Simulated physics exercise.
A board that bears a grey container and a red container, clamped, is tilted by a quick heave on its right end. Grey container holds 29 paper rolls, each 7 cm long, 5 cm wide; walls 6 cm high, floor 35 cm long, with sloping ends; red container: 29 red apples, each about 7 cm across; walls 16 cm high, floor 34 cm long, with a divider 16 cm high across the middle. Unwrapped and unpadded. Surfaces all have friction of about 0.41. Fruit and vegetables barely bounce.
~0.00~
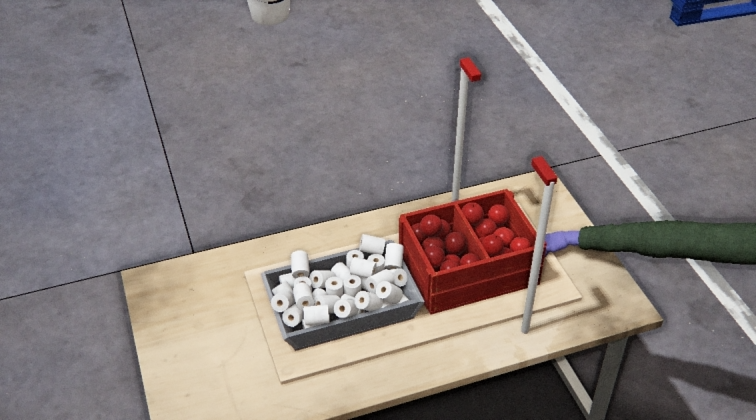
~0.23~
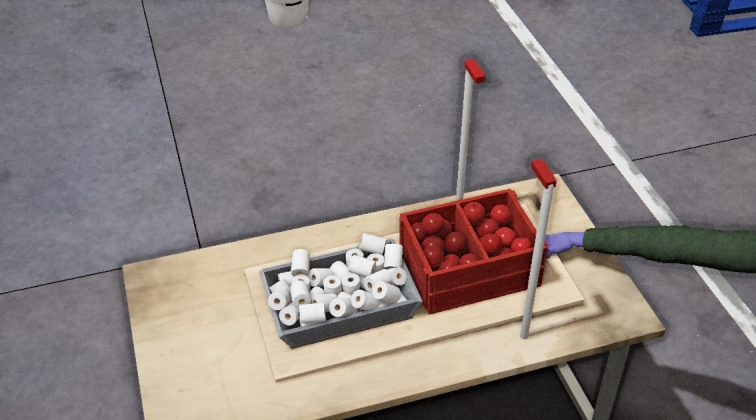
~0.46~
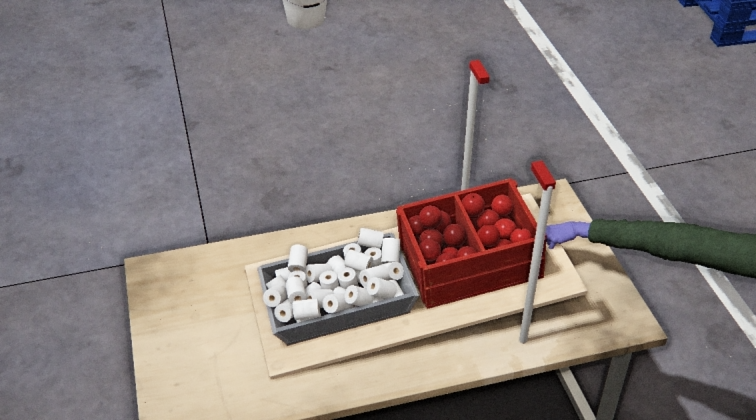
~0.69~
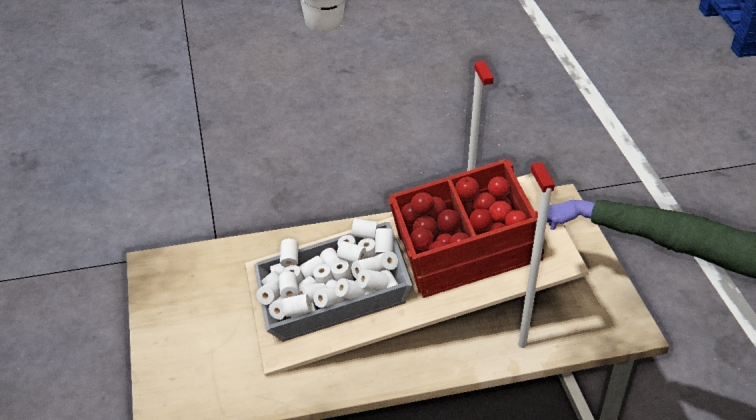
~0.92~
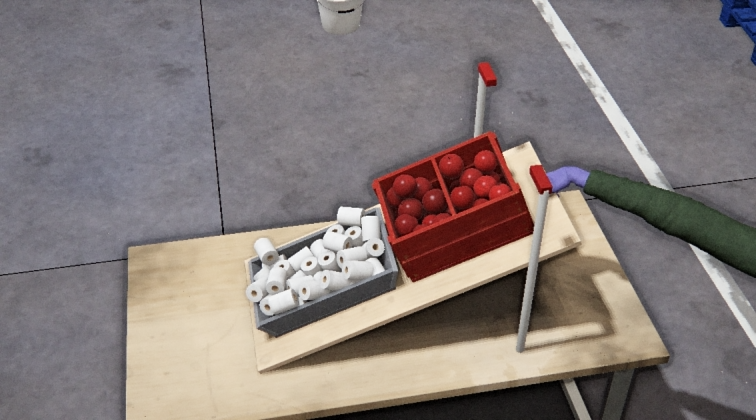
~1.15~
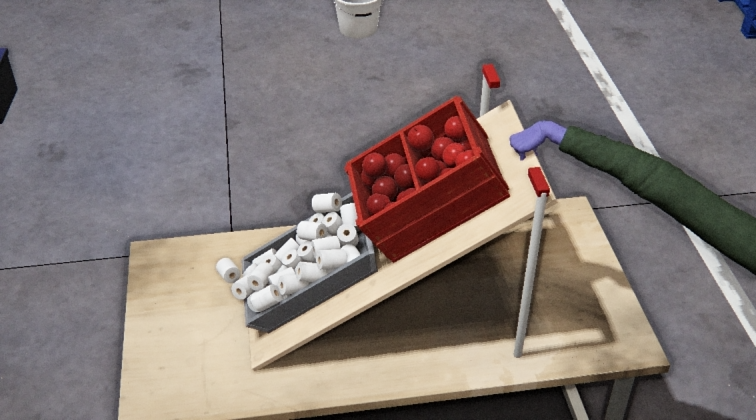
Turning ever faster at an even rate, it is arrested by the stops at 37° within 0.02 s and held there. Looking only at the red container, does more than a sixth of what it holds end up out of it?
No.
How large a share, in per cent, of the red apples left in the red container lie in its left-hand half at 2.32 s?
About 50%.
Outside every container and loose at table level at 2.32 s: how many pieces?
About 8.
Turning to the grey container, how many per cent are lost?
Grey container, 35 in a hundred gone.
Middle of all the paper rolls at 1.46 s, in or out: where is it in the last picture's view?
(282, 266).
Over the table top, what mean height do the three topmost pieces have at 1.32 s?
About 60 cm up, on average.
After 1.22 s, the board meets the red stops.
After 1.32 s, tilt 37°; 1 of 29 out of the grey container and 0 of 29 out of the red container.
After 1.46 s, tilt 37°; 4 of 29 out of the grey container and 0 of 29 out of the red container.
After 1.72 s, tilt 37°; 9 of 29 out of the grey container and 0 of 29 out of the red container.
Final count (at 2.32 s), 10 of 29 out of the grey container and 0 of 29 out of the red container. Asked share, 0 of 29, 0 per cent.
